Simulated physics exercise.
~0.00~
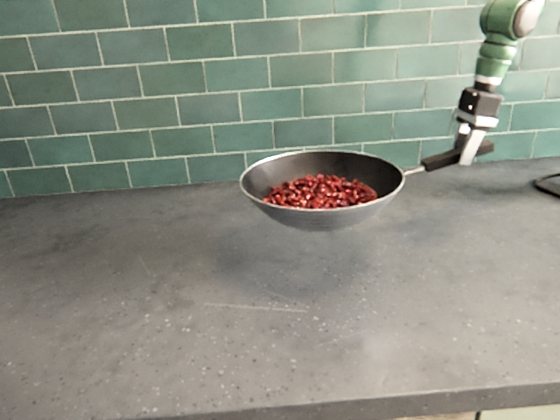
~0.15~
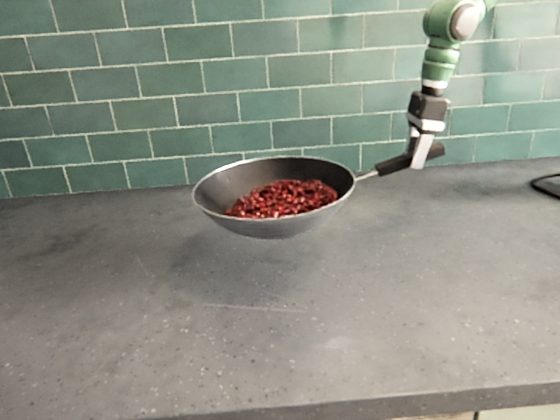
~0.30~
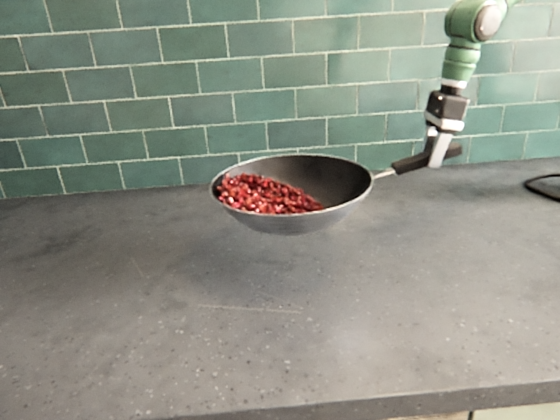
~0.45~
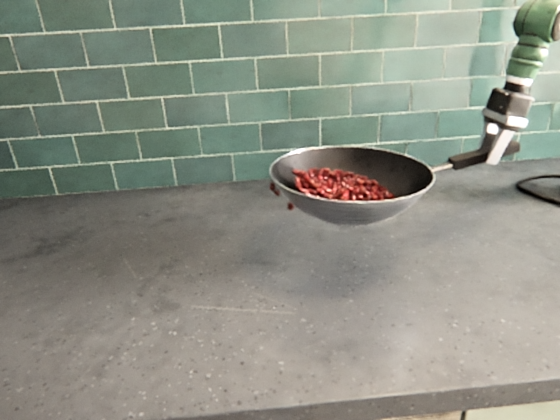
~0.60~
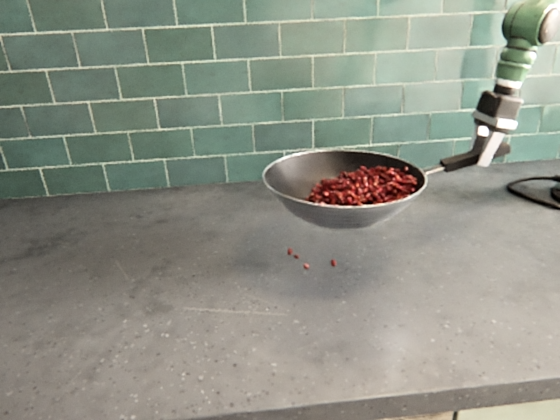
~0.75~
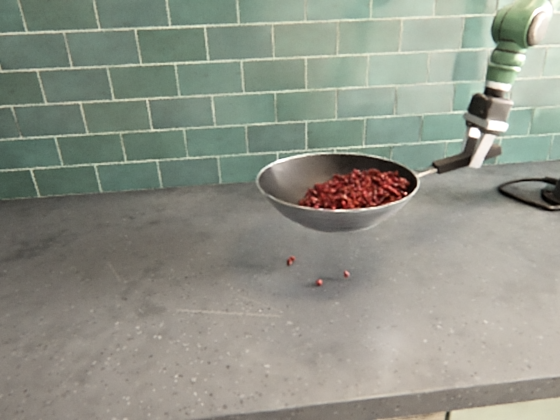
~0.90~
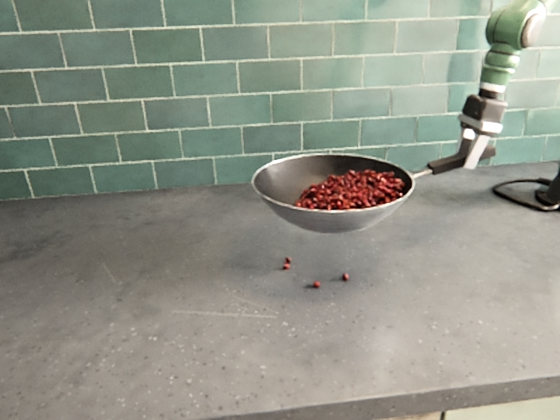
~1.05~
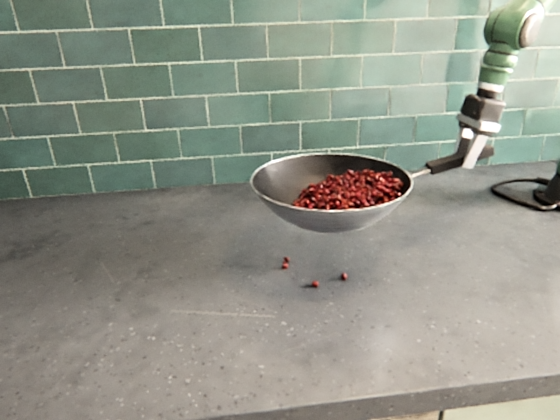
A robot arm jerks a wok of red beans left, then right, spilling a few.
